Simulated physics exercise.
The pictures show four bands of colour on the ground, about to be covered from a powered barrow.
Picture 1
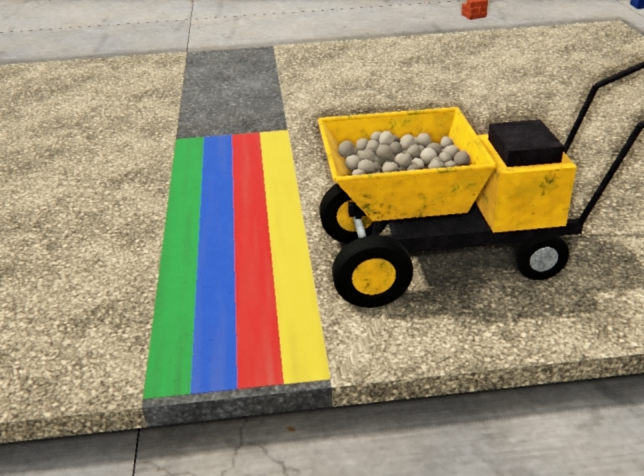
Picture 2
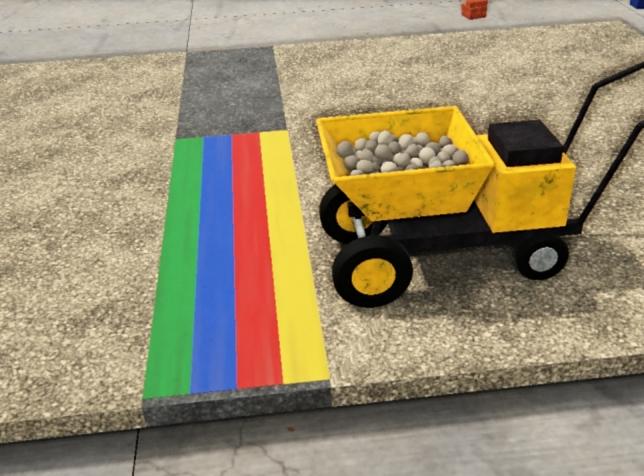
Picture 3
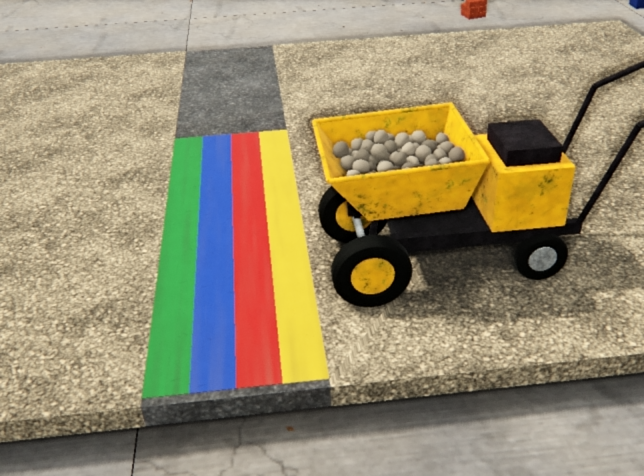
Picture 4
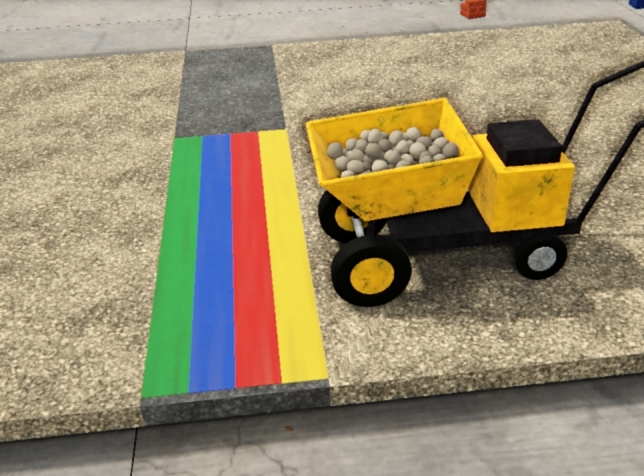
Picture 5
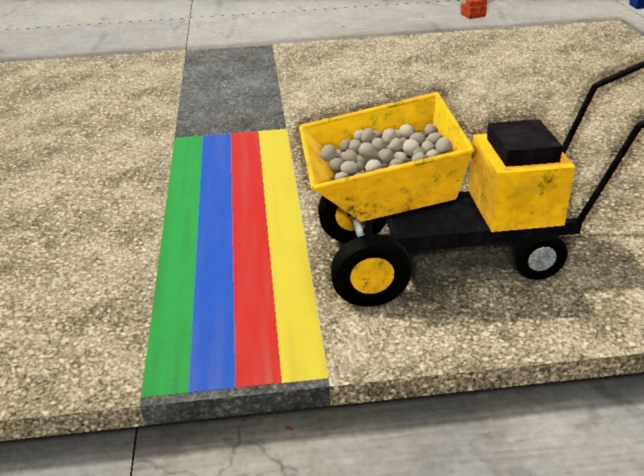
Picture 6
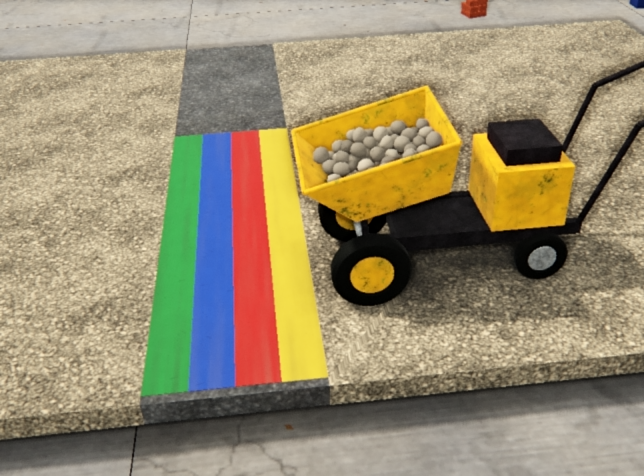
The yellow skip of a wheeled barrow, loaded with rounded grey pebbles, starts level and tilts gradually forward to the left, its rear edge rising, while the barrow stands still beside green, blue, red and yellow strips on the ground.
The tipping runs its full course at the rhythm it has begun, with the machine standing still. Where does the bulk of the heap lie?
The blue one gets the largest share.
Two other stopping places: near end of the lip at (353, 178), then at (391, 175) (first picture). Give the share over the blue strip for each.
About 30 and 10 per cent.
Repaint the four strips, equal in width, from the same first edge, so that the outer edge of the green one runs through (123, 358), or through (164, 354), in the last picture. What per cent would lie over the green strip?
In turn 10 and 20 in a hundred.
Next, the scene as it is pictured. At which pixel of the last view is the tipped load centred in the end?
Roughly at (211, 275).
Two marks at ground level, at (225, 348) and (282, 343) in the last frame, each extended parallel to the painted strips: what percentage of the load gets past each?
Near 50 % and 70 %.
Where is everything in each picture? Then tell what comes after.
The first frame shows lip of the skip at (336, 180), level; top of the load at (405, 161), river pebbles; yellow strip at (302, 338); red strip at (258, 343); blue strip at (215, 347); green strip at (171, 352).
The second frame shows lip of the skip at (334, 180), level; top of the load at (404, 161).
The third frame shows lip of the skip at (329, 182), tipped barely; top of the load at (408, 150).
The fourth frame shows lip of the skip at (322, 184), tipped a little; top of the load at (403, 148).
The fifth frame shows lip of the skip at (314, 188), tipped a little; top of the load at (411, 147).
The sixth frame shows lip of the skip at (305, 193), tipped clearly; top of the load at (402, 144); yellow strip at (300, 336); red strip at (256, 341); blue strip at (213, 345); green strip at (169, 349).
Soon after the last picture, skip tipped steeply; all in the skip.
A little later, skip tipped right over; most in the skip; a small part over the red strip; a small part over the blue strip.
Later still, skip tipped right over; about a third in the skip; a small part over the red strip; about a third over the blue strip; a small part over the green strip; a small part off the paint.
At rest, skip tipped right over; about a third in the skip; none over the yellow strip; a small part over the red strip; about a third over the blue strip; a small part over the green strip; a small part off the paint.
